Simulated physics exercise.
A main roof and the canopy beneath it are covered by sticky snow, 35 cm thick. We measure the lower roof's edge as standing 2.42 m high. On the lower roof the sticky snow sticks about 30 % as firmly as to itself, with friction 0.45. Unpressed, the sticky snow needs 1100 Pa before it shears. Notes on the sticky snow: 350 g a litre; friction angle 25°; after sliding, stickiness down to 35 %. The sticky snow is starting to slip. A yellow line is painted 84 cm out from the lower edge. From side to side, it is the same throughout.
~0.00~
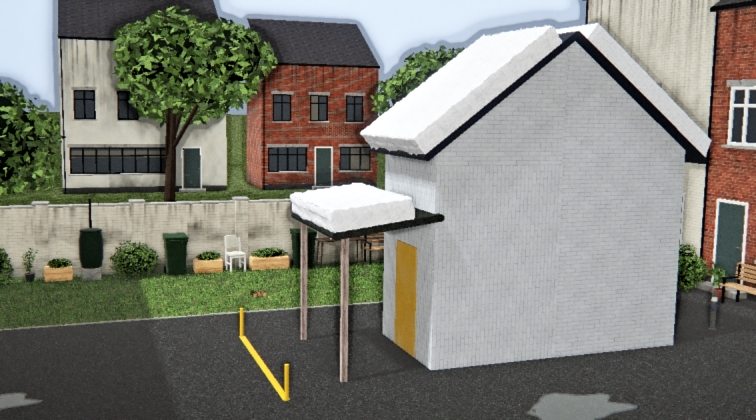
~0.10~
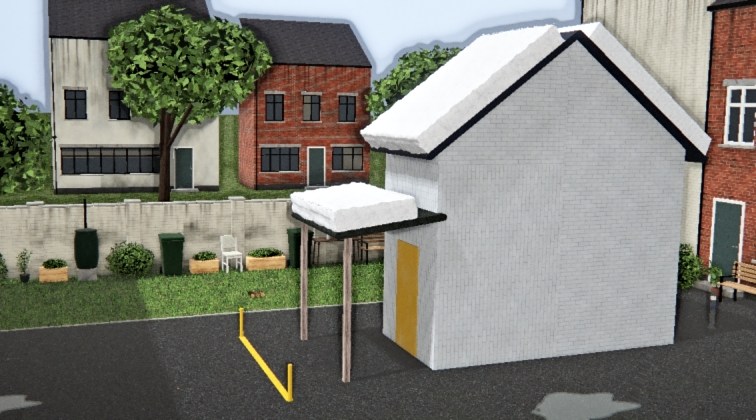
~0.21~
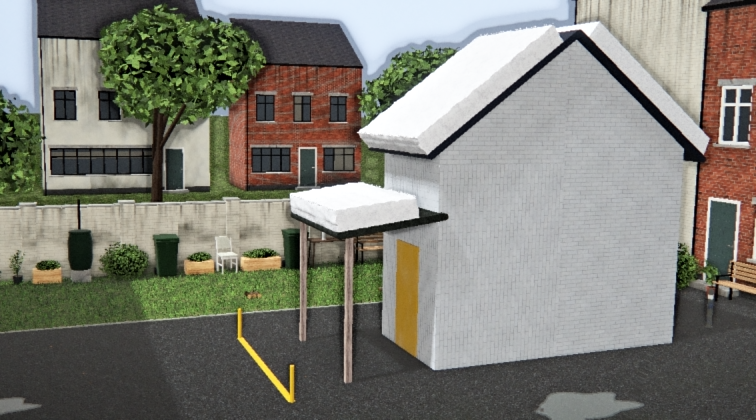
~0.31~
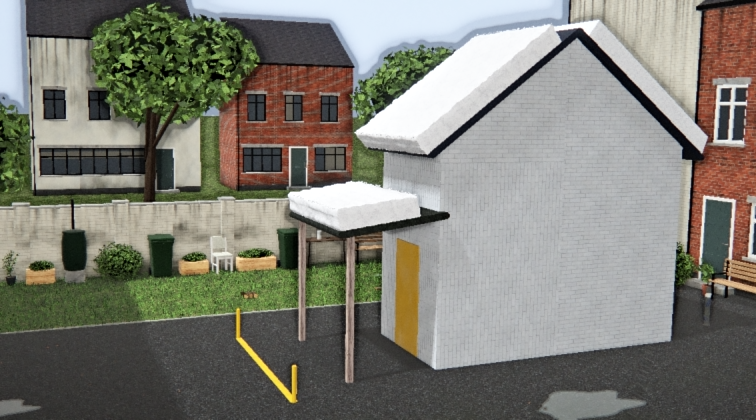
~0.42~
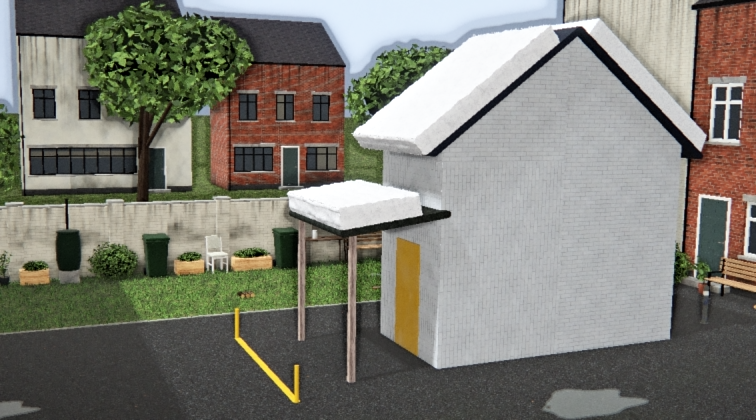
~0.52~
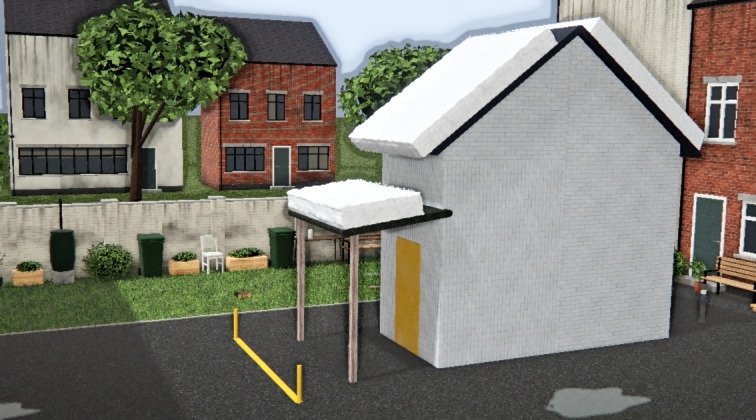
On the main roof, a thick layer of snow slides slowly down toward the canopy.
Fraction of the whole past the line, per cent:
22 out of 100.
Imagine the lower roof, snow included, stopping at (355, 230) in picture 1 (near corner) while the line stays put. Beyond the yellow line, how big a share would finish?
35 per cent or thereabouts.
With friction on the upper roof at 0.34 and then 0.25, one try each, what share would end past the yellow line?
40 %, then 45 %.
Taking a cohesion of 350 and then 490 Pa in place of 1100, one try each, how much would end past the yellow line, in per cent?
The two runs give near 50 % and near 40 % respectively.
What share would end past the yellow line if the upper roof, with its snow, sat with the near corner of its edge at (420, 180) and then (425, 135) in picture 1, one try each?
Around 0 percent, then around 35 percent.
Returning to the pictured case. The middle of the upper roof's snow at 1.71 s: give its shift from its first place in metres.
About 2.2 m.
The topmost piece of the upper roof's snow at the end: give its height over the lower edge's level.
The snow's top stands about 0.9 m above the lower edge.
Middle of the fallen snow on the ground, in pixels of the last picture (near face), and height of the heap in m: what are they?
(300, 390), 0.6 m.
After 1.07 s, none is below the lower edge and 0 % is past the line.
After 1.71 s, none is below the lower edge and 0 % is past the line.
After 2.36 s, 16 % is below the lower edge and 4 % is past the line.
After 3.00 s, 34 % is below the lower edge and 14 % is past the line.
After 6.00 s, at the end, 53 % is below the lower edge and 22 % is past the line.
